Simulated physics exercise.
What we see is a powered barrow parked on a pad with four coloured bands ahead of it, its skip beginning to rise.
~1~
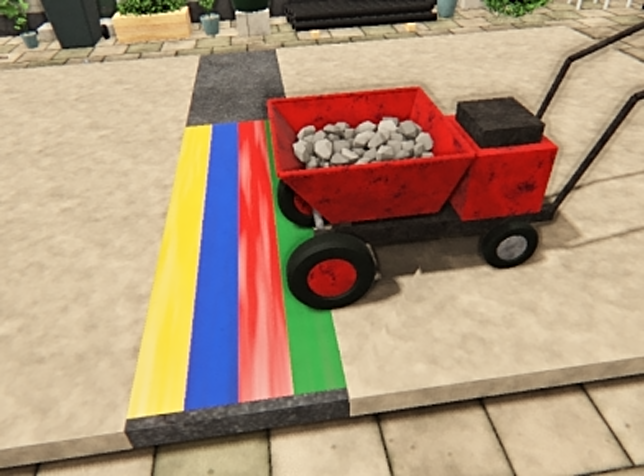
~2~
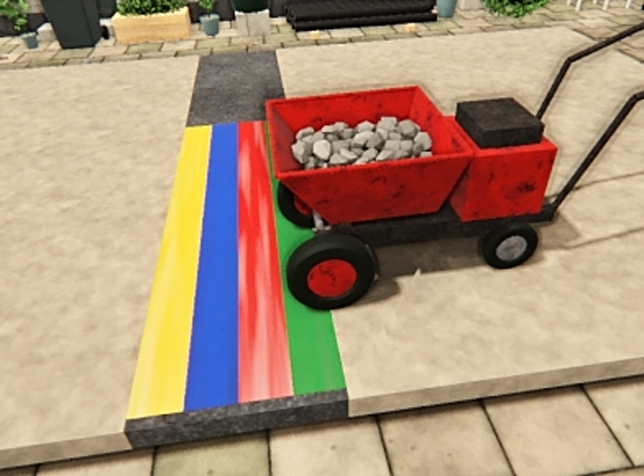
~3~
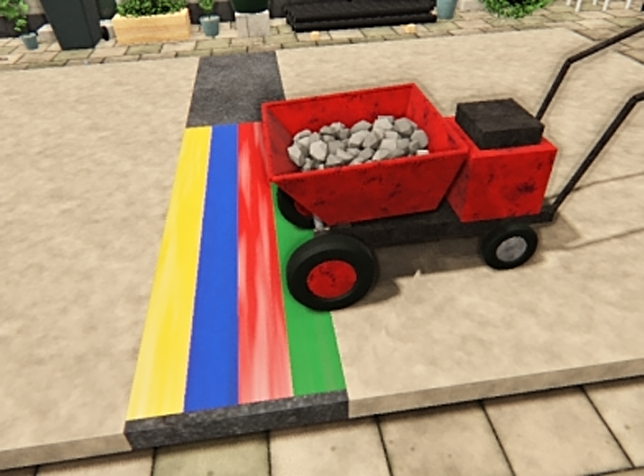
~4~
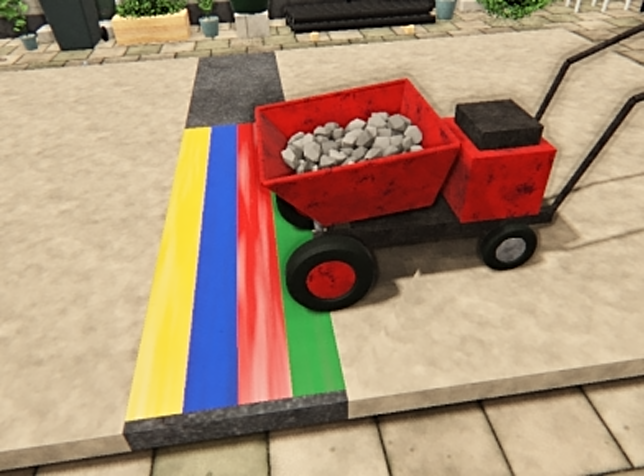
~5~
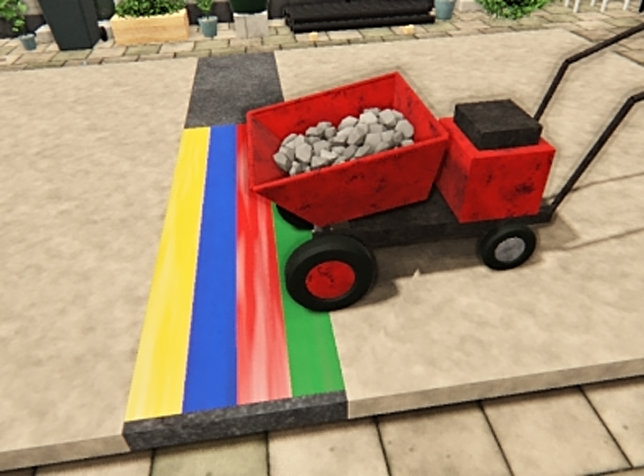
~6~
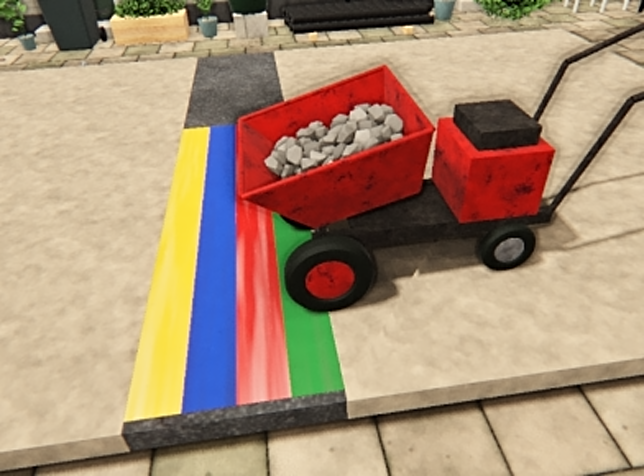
The red skip on a small powered barrow, loaded with broken grey stones, sat level at first, then tilted gradually toward the left, its front lip lowering over the green and red stripes while the wheels stayed still.
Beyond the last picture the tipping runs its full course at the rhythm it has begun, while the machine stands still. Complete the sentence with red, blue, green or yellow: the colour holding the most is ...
The colour holding the most is yellow.
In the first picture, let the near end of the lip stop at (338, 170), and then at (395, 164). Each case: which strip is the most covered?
For the first spot it is the blue strip, for the second that red strip.
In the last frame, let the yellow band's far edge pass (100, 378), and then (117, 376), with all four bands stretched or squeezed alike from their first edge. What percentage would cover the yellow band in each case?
In turn, 30 and 40 in a hundred.
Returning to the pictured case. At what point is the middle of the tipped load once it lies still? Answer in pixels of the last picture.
Centre at rest, last view: Approx. (164, 275).
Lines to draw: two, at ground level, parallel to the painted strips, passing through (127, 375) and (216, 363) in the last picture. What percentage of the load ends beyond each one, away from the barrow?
Around 20 per cent for the first, and 70 per cent for the second.
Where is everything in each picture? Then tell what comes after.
Lip of the skip at (279, 176), level; top of the load at (378, 143), broken stones; green strip at (313, 342); red strip at (264, 348); blue strip at (214, 355); yellow strip at (163, 361), in the first frame.
Lip of the skip at (277, 177), level; top of the load at (376, 143), in the second frame.
Lip of the skip at (272, 180), tipped barely; top of the load at (372, 142), in the third frame.
Lip of the skip at (264, 184), tipped a little; top of the load at (382, 147), in the fourth frame.
Lip of the skip at (253, 190), tipped a little; top of the load at (373, 144), in the fifth frame.
Lip of the skip at (242, 198), tipped clearly; top of the load at (363, 140); green strip at (311, 344); red strip at (262, 350); blue strip at (211, 357); yellow strip at (160, 364), in the sixth frame.
Soon, skip tipped steeply; all in the skip.
A while on, skip tipped right over; most in the skip; a stray few over the blue strip; a small part over the yellow strip; a stray few falling.
Towards the end, skip tipped right over; about a quarter in the skip; a small part over the blue strip; about a third over the yellow strip; about a quarter off the paint.
Finally, skip tipped right over; about a quarter in the skip; none over the green strip; none over the red strip; a small part over the blue strip; about a third over the yellow strip; about a quarter off the paint.
